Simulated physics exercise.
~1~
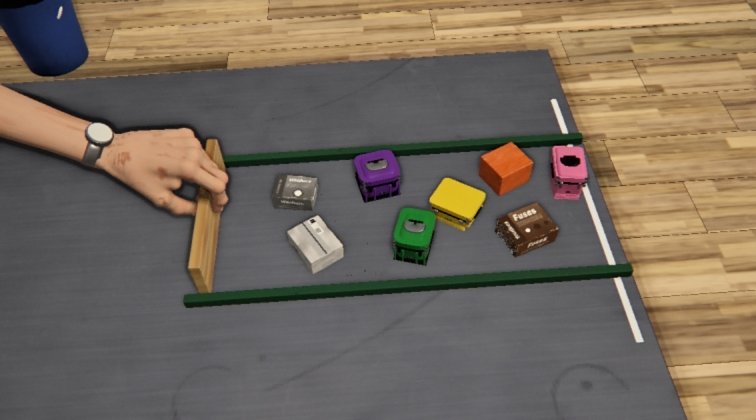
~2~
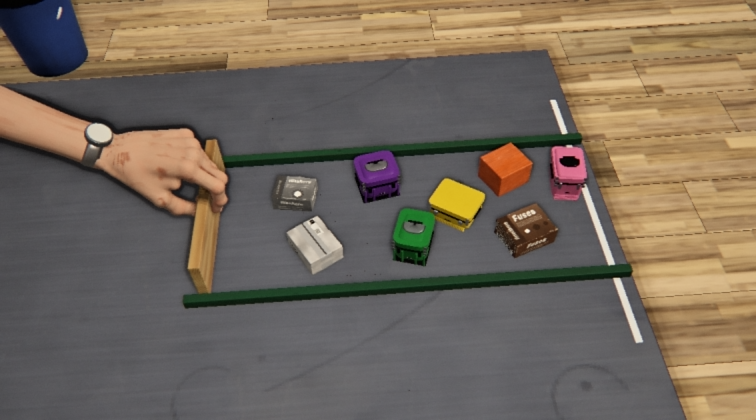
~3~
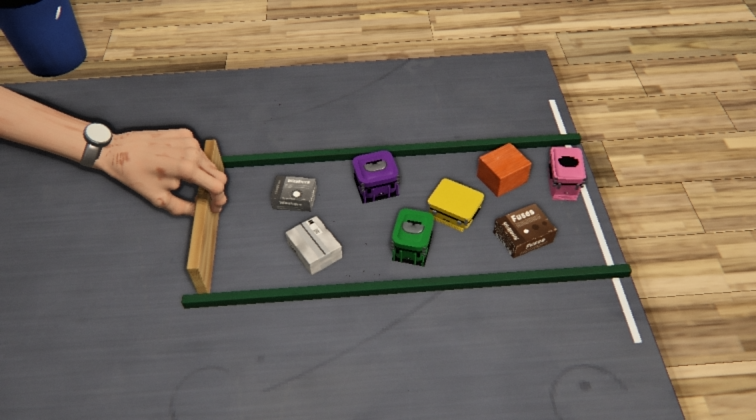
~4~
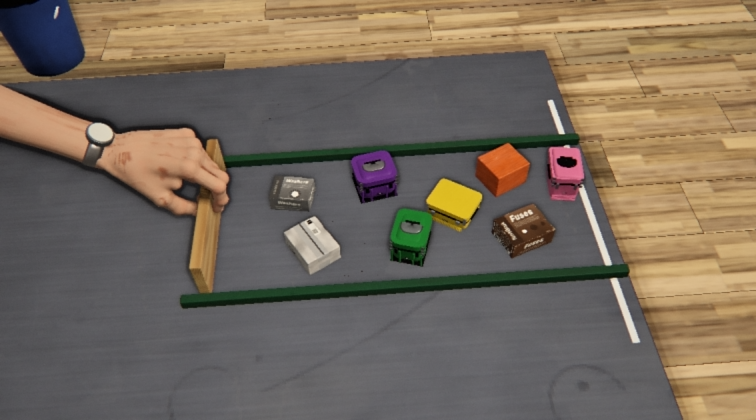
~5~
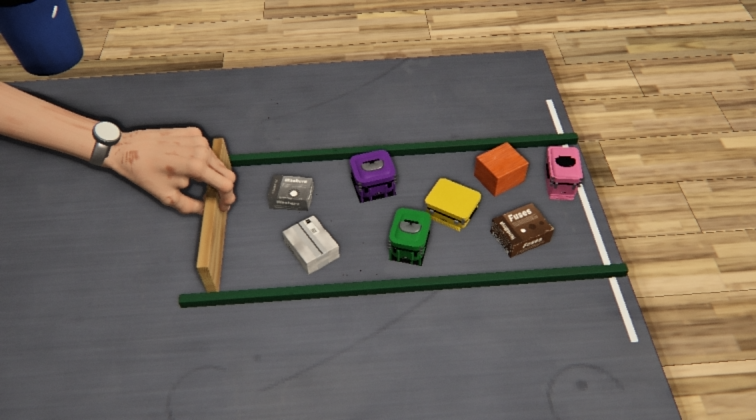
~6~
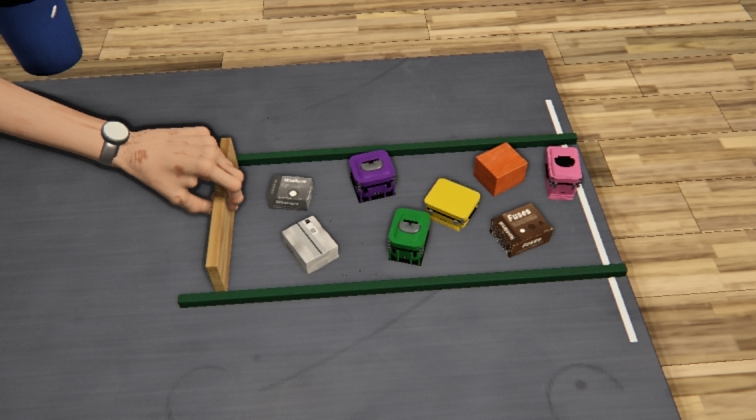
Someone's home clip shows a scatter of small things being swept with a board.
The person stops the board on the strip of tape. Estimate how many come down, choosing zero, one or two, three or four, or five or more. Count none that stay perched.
In the end five or more are gone from the table.
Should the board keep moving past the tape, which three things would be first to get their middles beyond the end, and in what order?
The order is the pink case, the orange block, then the brown box.
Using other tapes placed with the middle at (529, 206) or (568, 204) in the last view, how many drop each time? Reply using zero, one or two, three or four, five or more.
First tape: Three or four. Second tape: At least five.
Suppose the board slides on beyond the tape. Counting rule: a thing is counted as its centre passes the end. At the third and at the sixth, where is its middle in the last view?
At (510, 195) for the third, at (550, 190) for the sixth.
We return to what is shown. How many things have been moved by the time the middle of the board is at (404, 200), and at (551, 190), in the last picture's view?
By then 6, and later 8.
A little later, none off yet; pink case at rest near (562, 173); brown box at rest near (521, 230); orange block at rest near (500, 169).
Next, none off yet; pink case moving near (570, 173); brown box shifted a little near (539, 233); orange block shifted about its own width near (530, 168).
Later still, one off so far; pink case dropping near (600, 348); brown box tilted a little near (630, 235); orange block tilted well over near (615, 177).
When it is over, the number that fall off is five or more; down, grey box, white box, purple case, green case, yellow case, orange block, brown box and pink case.
